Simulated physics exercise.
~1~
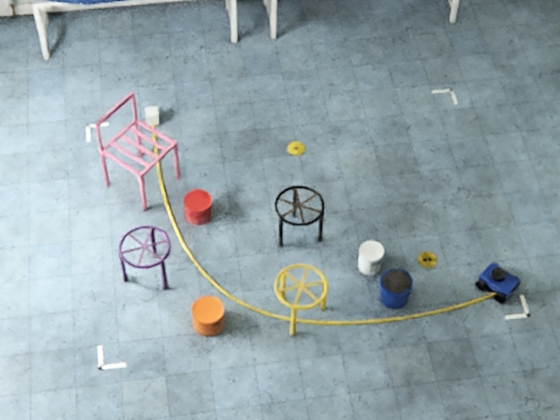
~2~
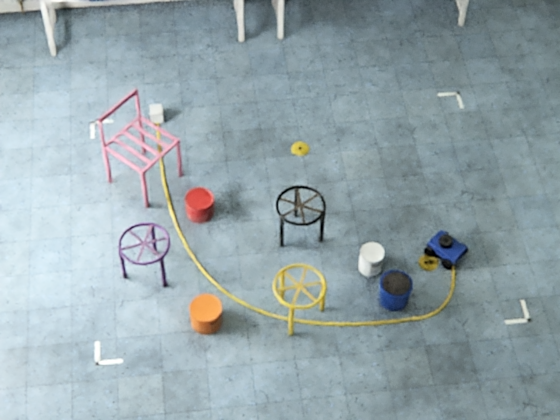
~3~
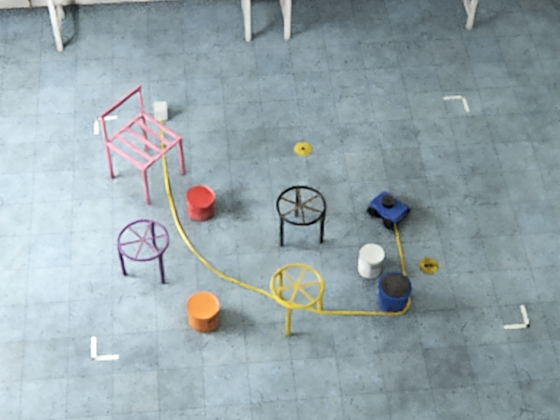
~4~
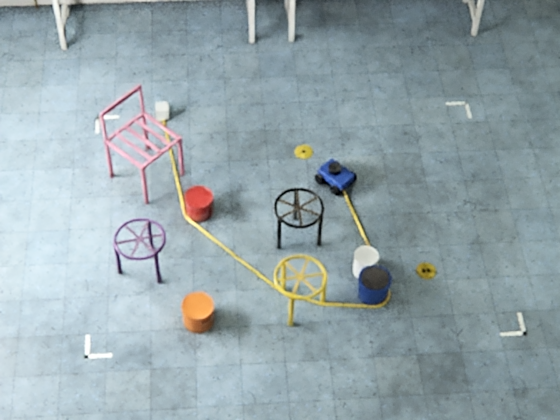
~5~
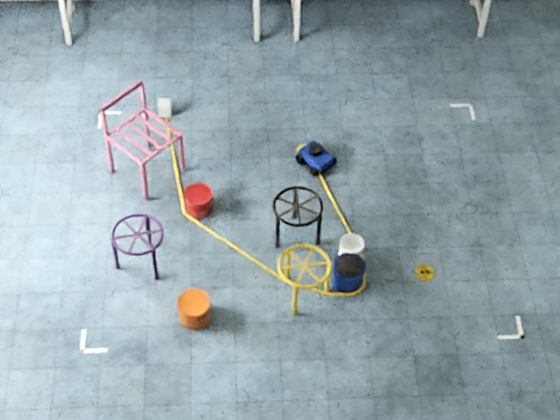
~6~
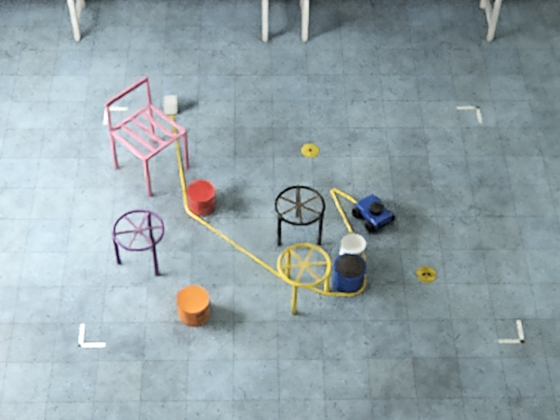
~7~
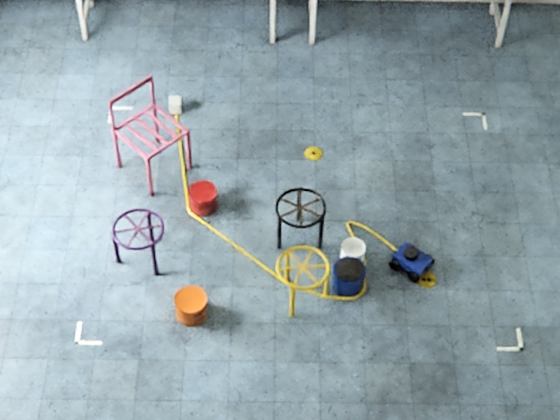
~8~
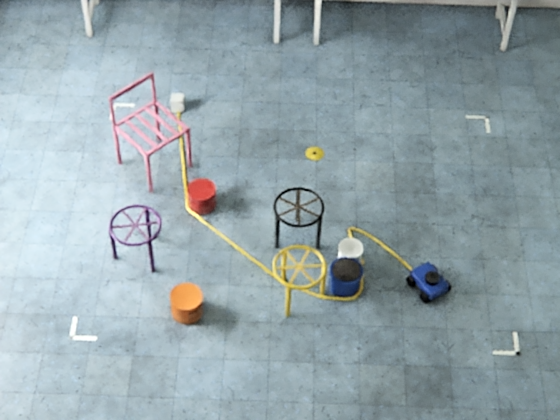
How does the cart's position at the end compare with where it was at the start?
It starts at the far right, right beside the lower-right white corner mark, and ends further left, with a clear gap between it and that mark.
Tiled floor with blue cart driving up and left, its lead shifting blue pot, yellow stool and white bin, then returning down-right.
